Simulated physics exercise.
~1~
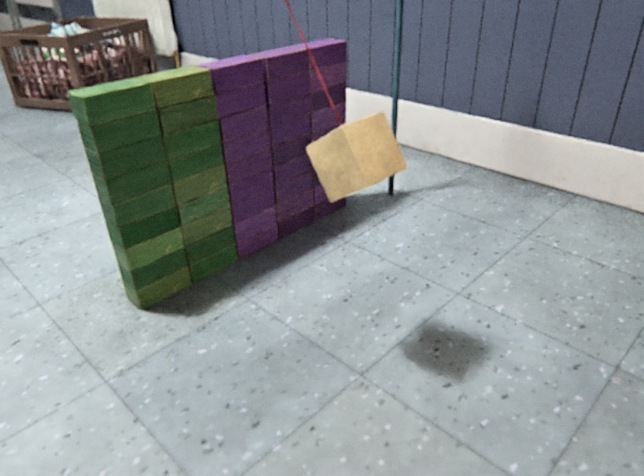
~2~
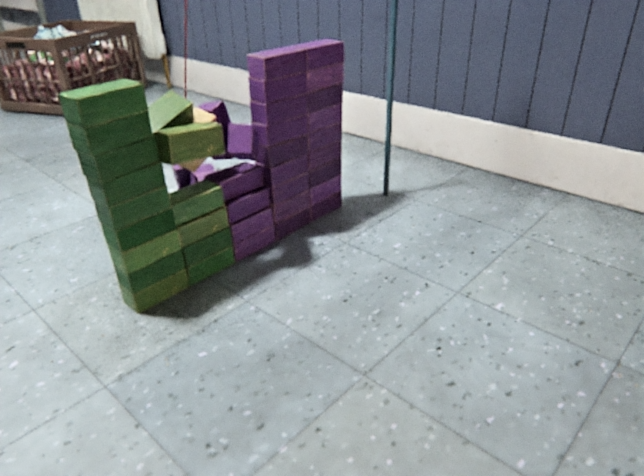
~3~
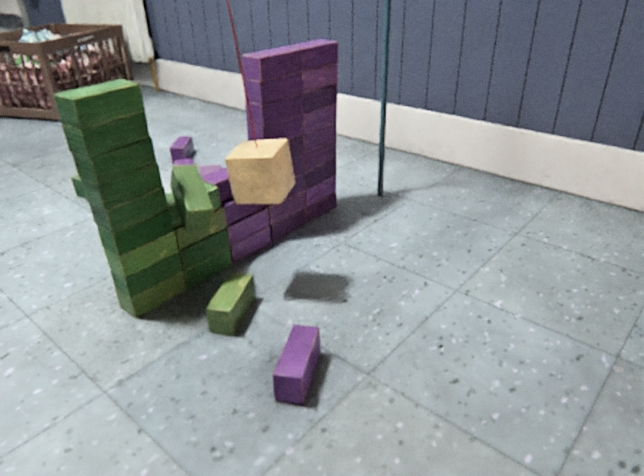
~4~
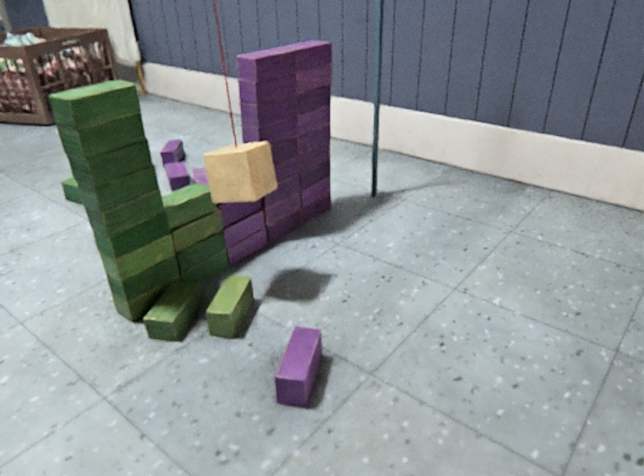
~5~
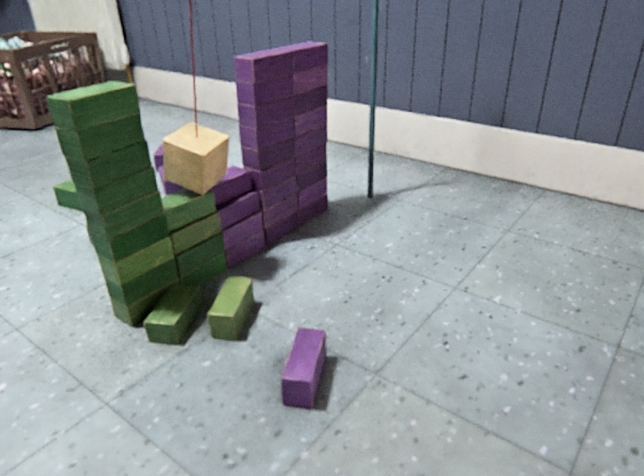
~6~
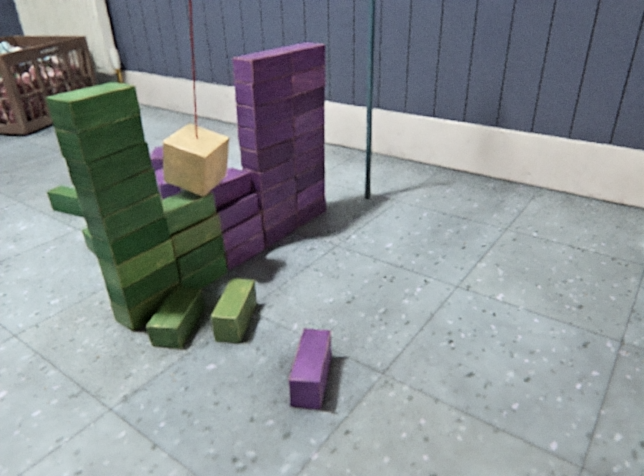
On a grey tiled floor by a blue panelled wall, a wooden cube swinging on a string smashed through the middle of a green and purple block wall, scattering several blocks, and ended hanging over the gap between two standing ends.
